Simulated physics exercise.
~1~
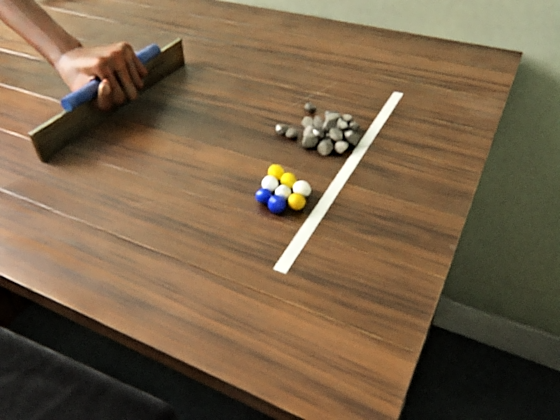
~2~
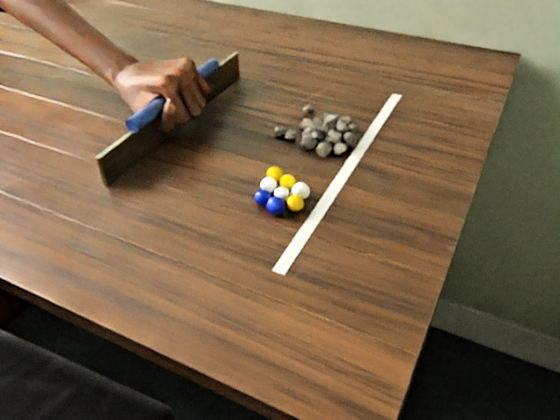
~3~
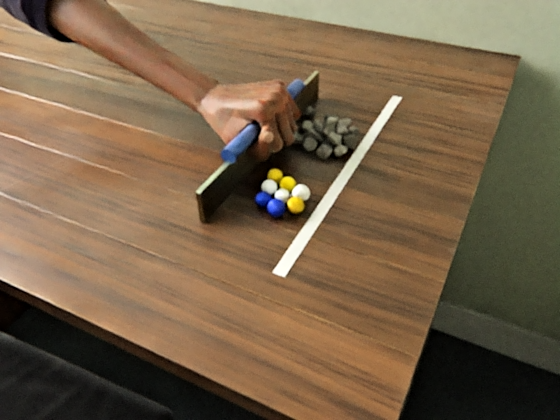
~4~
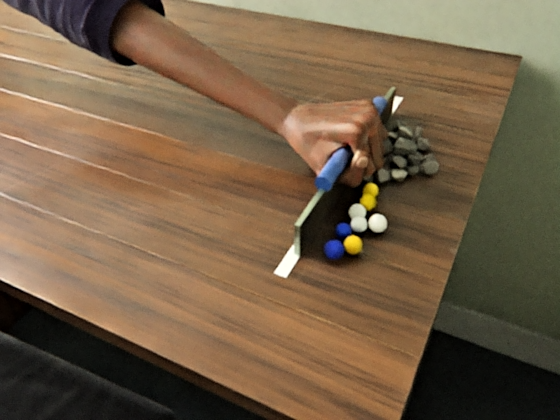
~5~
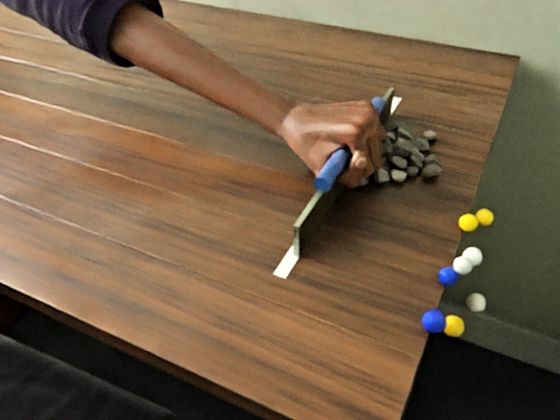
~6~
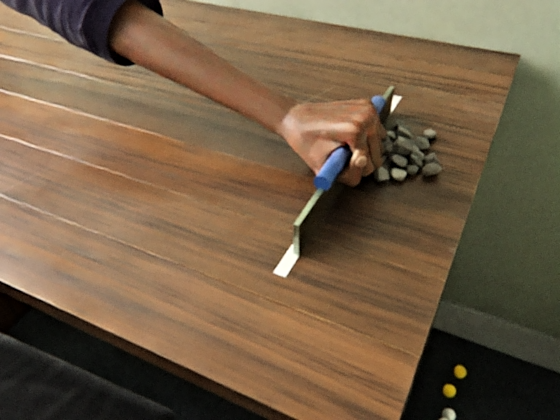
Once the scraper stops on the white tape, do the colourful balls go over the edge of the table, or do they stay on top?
The colourful balls roll on and go over the edge of the table after the scraper stops.
